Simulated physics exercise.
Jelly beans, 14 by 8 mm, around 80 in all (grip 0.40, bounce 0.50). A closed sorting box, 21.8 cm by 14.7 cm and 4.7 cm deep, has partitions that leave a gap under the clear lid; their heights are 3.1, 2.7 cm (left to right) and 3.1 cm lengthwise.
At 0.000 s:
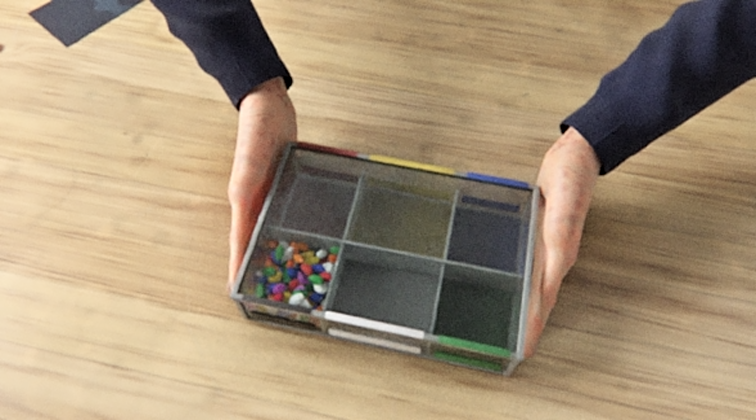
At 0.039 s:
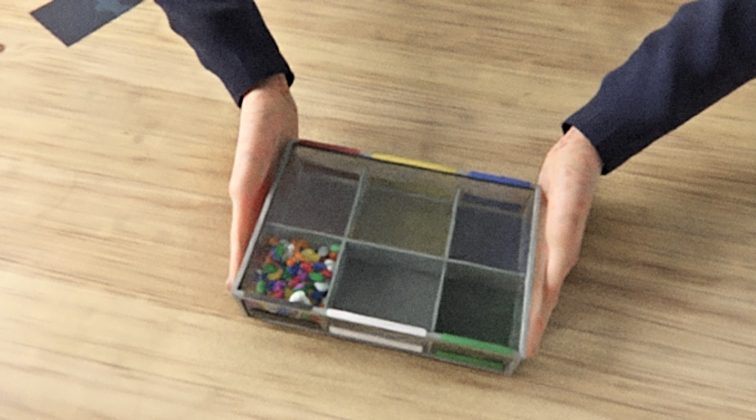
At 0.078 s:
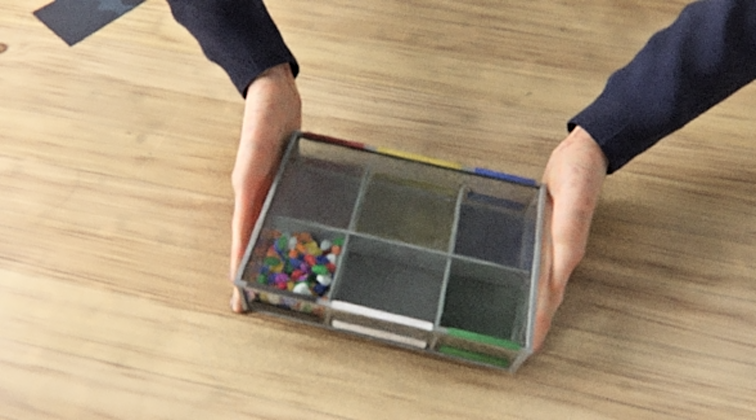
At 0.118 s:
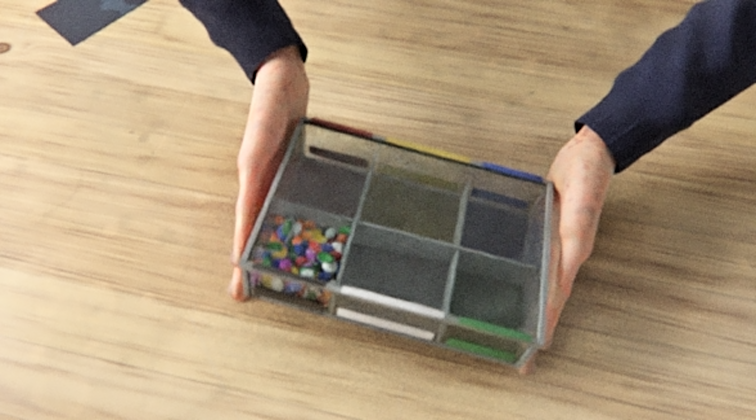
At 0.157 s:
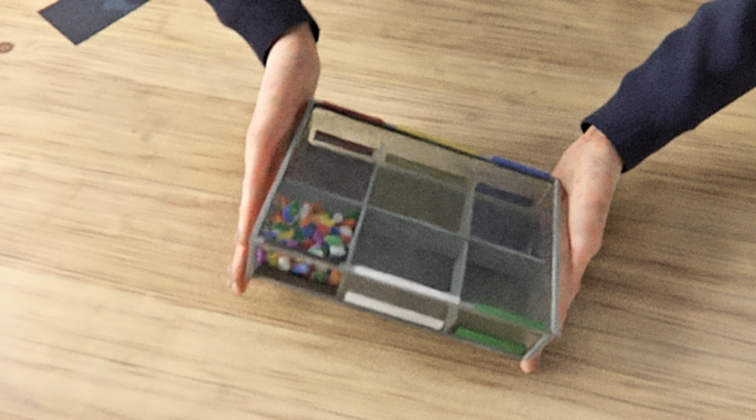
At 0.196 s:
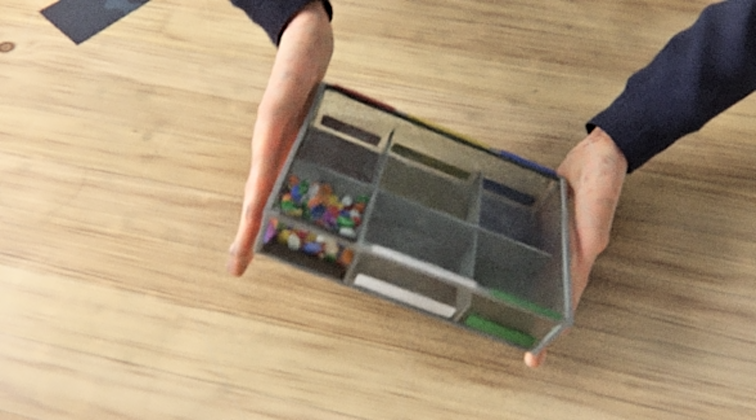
In this clip, two hands hold a clear-lidded, six-compartment sorting box over a wooden table and tilt it increasingly, its near side rising, while the multicoloured jelly beans stay grouped in the compartment at the near left.
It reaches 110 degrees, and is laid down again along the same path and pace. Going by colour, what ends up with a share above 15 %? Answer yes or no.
Red no, blue yes, green no, yellow no, white no, black yes.
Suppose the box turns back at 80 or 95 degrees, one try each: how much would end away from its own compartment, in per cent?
About 25 and 40 per cent.
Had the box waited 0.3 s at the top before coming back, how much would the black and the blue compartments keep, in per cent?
Then: Black 55; blue 40.
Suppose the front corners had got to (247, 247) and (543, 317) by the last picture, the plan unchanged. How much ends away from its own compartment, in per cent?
In that case some 55 per cent.
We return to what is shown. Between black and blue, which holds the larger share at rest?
The black one has more.
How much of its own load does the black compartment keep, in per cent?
About 50 per cent.
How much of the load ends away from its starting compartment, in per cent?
Some 45 per cent.
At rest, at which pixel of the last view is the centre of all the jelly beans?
Around (344, 256).
Then, at 0.84 s, tilt 109 degrees; red 5 %, blue 10 %, yellow 5 %, white 10 %, black 70 %.
After 1.26 s, tilt 48 degrees; red 5 %, blue 35 %, white 5 %, black 55 %.
Then, at 1.77 s, tilt 0 degrees; red 5 %, blue 35 %, white 5 %, black 55 %.
In the end, at 2.3 s, red 5 %, blue 35 %, green 0 %, yellow 0 %, white 5 %, black 55 %.
